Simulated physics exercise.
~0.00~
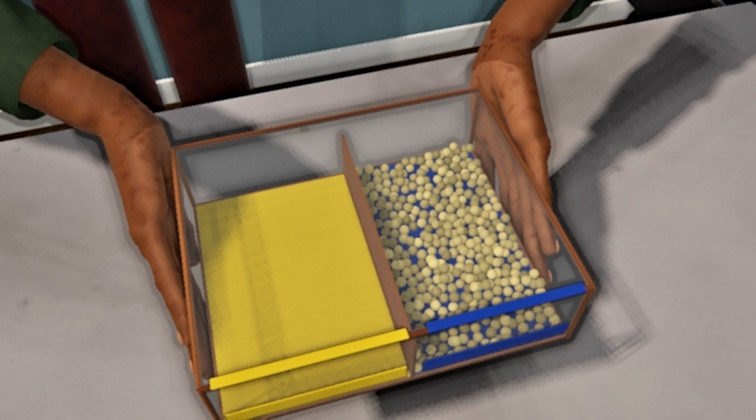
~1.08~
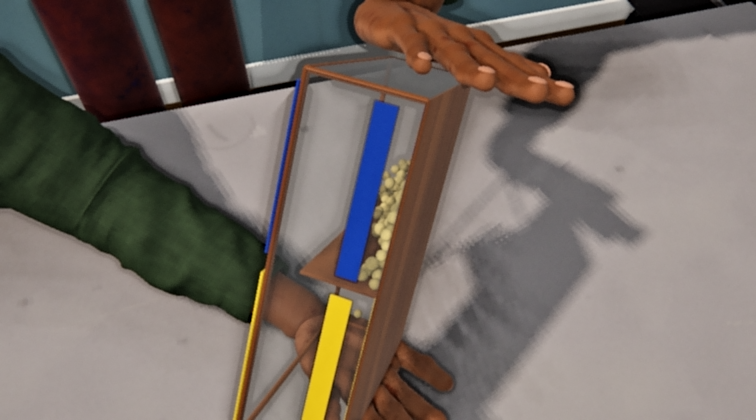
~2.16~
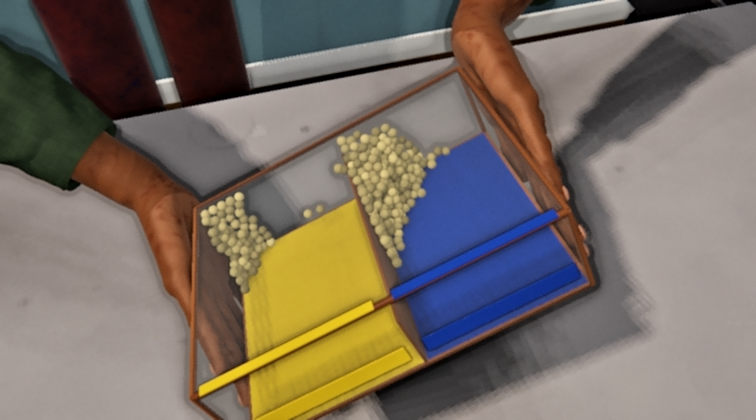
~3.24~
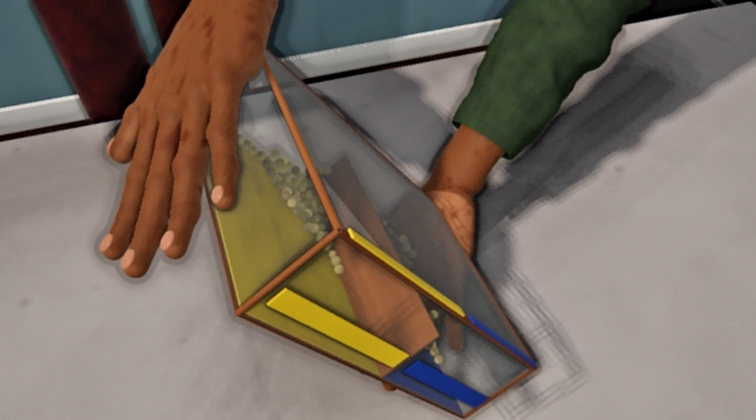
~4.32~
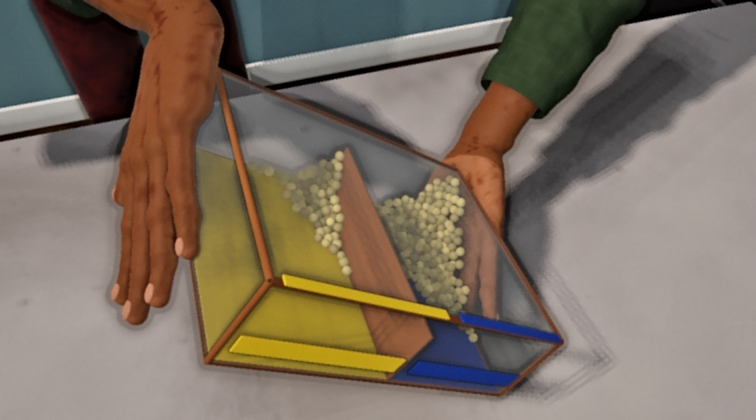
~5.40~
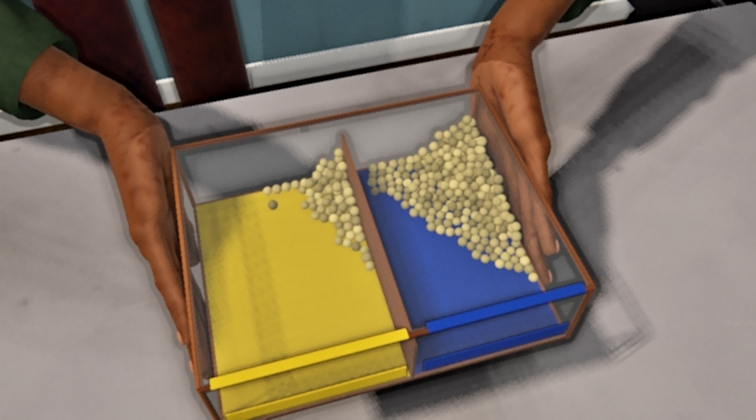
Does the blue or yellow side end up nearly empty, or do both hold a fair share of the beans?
Both sides hold a fair share of the beans. The blue side has most of them, and a smaller heap rests on the yellow side.
A clear box tips twice in two hands, leaving most beans on its blue side.
